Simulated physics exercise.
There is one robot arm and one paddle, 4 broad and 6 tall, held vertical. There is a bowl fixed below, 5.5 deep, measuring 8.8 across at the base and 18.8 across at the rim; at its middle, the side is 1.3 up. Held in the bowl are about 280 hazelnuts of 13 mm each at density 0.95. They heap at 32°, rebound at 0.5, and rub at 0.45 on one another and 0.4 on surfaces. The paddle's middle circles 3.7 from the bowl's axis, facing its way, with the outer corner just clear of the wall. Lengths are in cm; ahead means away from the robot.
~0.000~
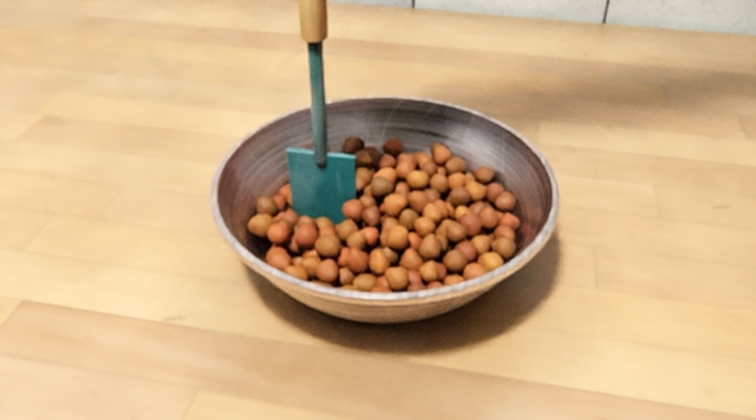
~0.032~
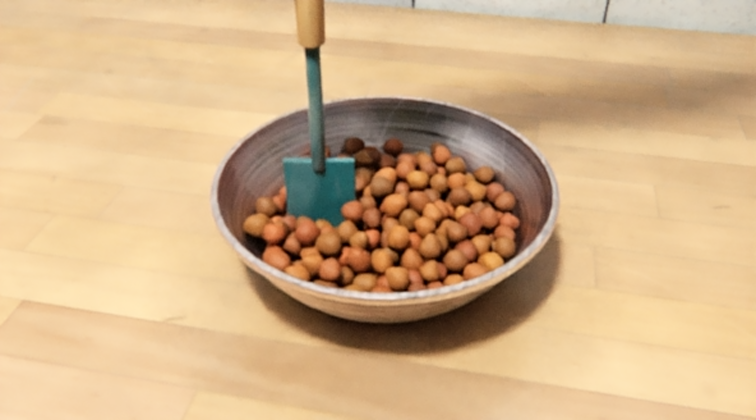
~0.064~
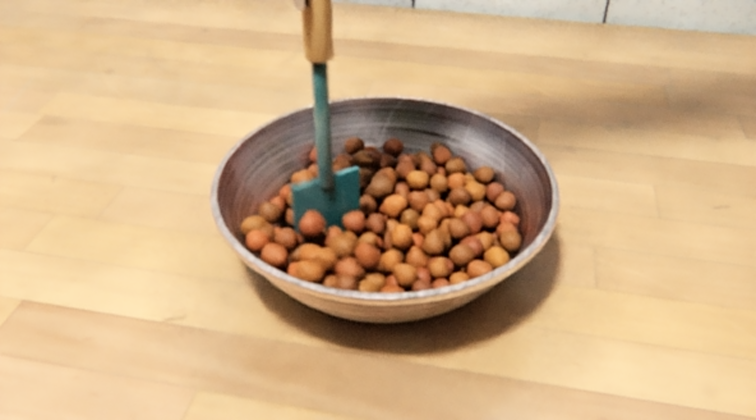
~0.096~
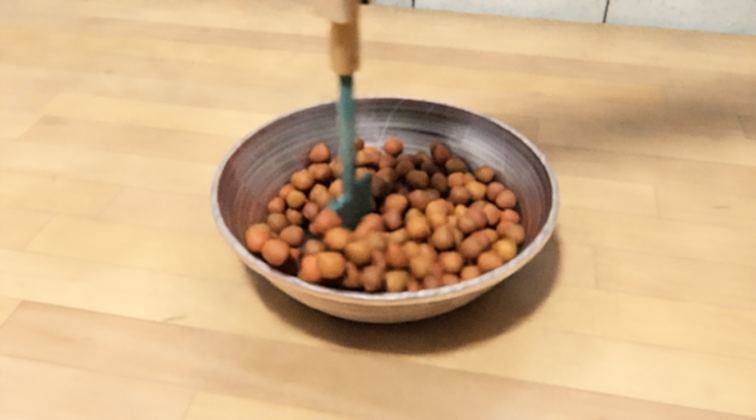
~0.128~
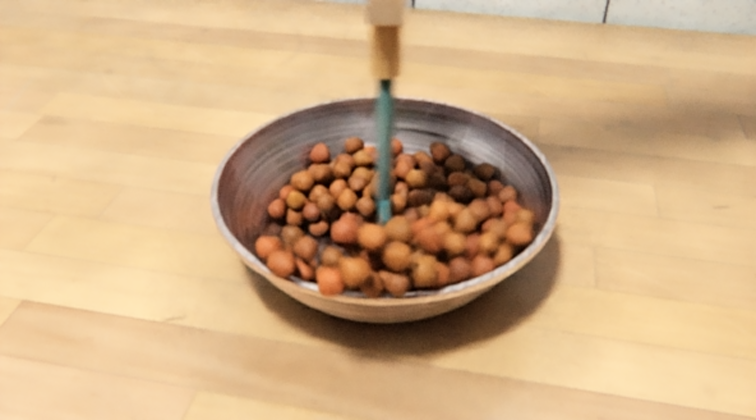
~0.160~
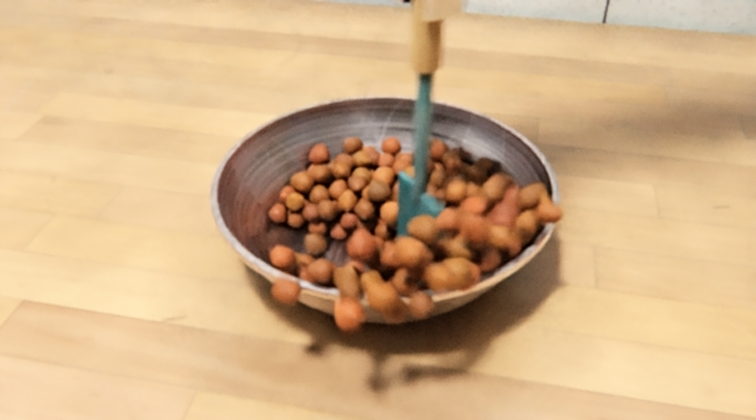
A teal paddle with a wooden handle sweeping through small orange-brown balls in a bowl, pushing them rightward and over the near rim.
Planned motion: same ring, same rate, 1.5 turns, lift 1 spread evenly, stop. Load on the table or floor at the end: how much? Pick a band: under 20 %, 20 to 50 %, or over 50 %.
Band: 20 to 50 %.
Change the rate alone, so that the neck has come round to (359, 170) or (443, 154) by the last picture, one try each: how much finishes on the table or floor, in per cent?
Roughly 15 per cent on the first try and 45 per cent on the second.
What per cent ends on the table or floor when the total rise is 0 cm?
It comes to some 40 per cent.
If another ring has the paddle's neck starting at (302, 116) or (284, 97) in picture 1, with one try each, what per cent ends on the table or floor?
50 and 40 %.
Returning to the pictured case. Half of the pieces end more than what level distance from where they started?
Around 9 centimetres.
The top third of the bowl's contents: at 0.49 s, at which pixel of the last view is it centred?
In the final view it lies at about (329, 259).
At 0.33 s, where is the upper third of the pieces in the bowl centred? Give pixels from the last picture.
Roughly pixel (368, 122).
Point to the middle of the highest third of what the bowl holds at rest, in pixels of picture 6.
The centre is near pixel (432, 210).
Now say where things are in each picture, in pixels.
Paddle neck at (320, 130), 0° round; upper third of the load around (405, 217), from x 260 to 510, top at y 145; 279 in the bowl, in the first picture.
Paddle neck at (317, 137), 12° round; upper third of the load around (398, 220), from x 255 to 510, top at y 145, in the second picture.
Paddle neck at (324, 154), 41° round; upper third of the load around (393, 238), from x 255 to 510, top at y 145, in the third picture.
Paddle neck at (349, 167), 71° round; upper third of the load around (393, 244), from x 260 to 515, top at y 145, in the fourth picture.
Paddle neck at (385, 172), 101° round; upper third of the load around (419, 248), from x 265 to 525, top at y 145; 275 in the bowl, 4 in flight or on the tool, in the fifth picture.
Paddle neck at (421, 166), 131° round; upper third of the load around (454, 237), from x 280 to 550, top at y 145; 268 in the bowl, 11 in flight or on the tool, in the sixth picture.
By 0.33 s, 287° round, highest piece 9 above the table; 229 in the bowl, 29 on the table or floor, 21 in flight or on the tool.
By 0.49 s, 83° round, highest piece 8 above the table; 197 in the bowl, 69 on the table or floor, 13 in flight or on the tool.
By 0.78 s, 180° round, highest piece 6 above the table; 188 in the bowl, 91 on the table or floor.
By 1.48 s, 180° round, highest piece 5 above the table; 188 in the bowl, 91 on the table or floor.
Final count, 188 in the bowl, 91 on the table or floor. That is 33 % on the table or floor.
